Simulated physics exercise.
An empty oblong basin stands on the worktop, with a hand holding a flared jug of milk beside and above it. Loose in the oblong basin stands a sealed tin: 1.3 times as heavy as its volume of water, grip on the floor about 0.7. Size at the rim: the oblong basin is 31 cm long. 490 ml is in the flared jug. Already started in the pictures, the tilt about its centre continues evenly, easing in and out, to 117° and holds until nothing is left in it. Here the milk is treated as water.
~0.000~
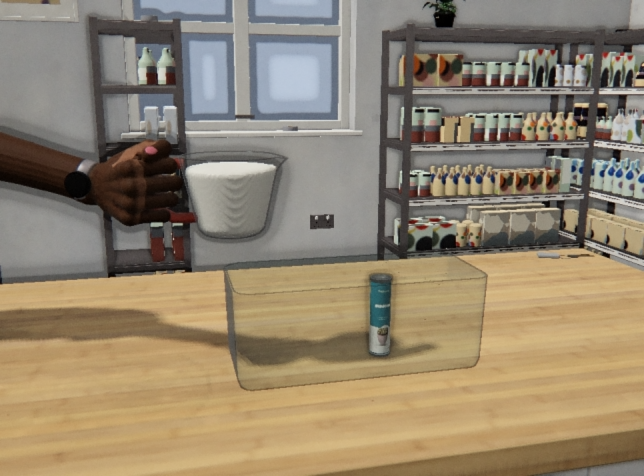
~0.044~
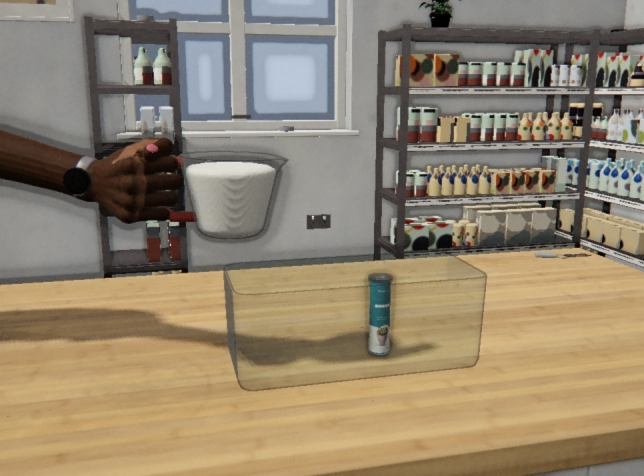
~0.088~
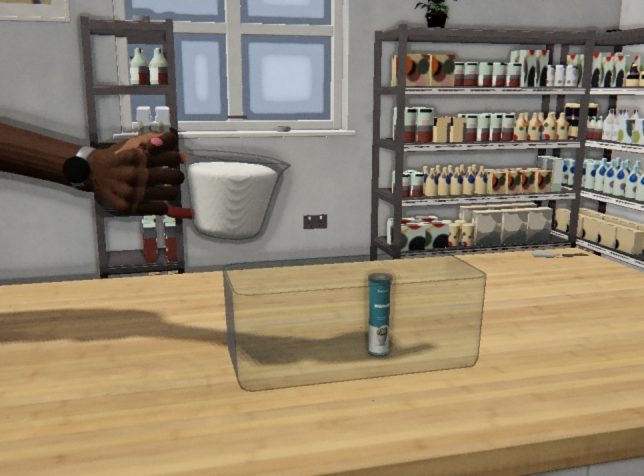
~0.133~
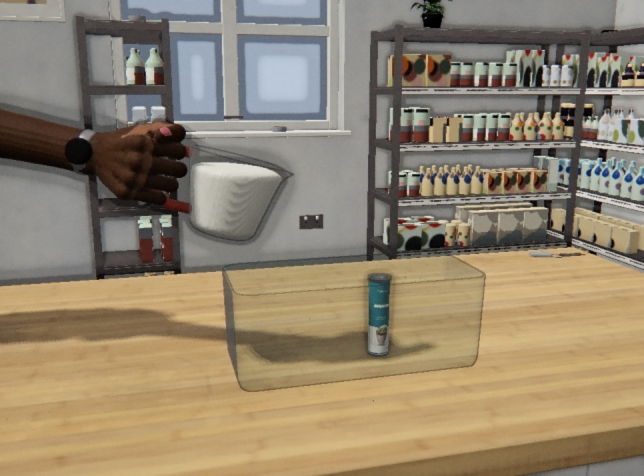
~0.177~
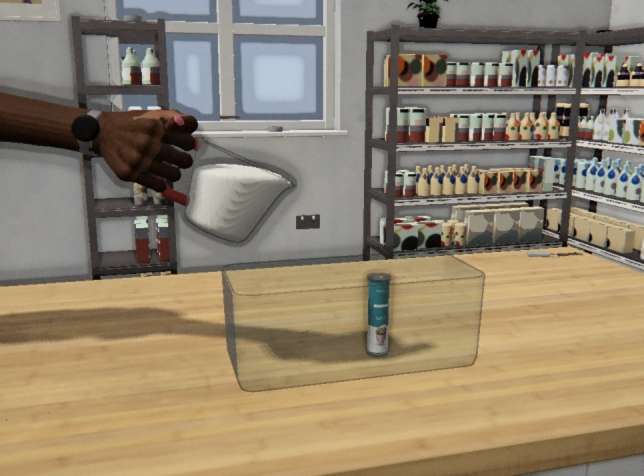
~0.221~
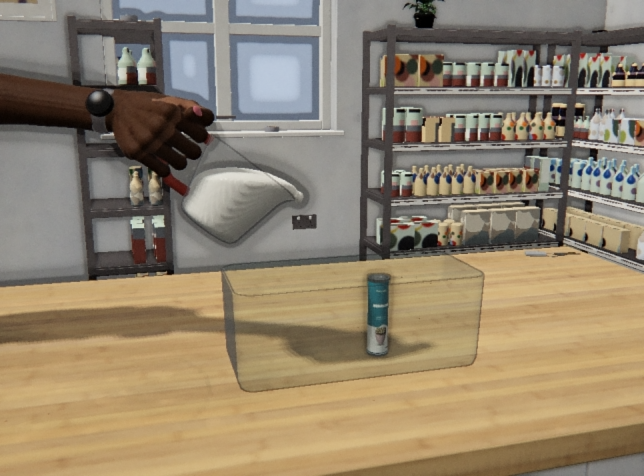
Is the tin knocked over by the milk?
Most probably it will stay balanced.
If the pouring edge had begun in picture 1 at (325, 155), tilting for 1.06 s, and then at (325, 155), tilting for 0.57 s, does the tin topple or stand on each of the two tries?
First it stays on its base; then it tips over.
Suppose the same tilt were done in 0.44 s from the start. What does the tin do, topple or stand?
In that case the tin stays vertical.
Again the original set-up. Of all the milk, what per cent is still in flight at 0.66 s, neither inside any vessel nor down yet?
Some 1 per cent.
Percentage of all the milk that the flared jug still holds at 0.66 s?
I'd estimate some 0 per cent.
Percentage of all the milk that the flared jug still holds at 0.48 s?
Some 22 % of it is still there.
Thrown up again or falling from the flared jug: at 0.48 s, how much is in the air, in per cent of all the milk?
Estimate: Some 20 % of the total.
By 0.48 s the tilt is 109° and 21 per cent is still to pour; the tin stands where it began.
By 0.66 s the tilt is 117° and 0 per cent is still to pour; the tin stands where it began.
By 0.86 s the tilt is 117° and 0 per cent is still to pour; the tin stands where it began.
By 1.07 s the tilt is 117° and 0 per cent is still to pour; the tin stands where it began.
At rest the tin stands where it began.
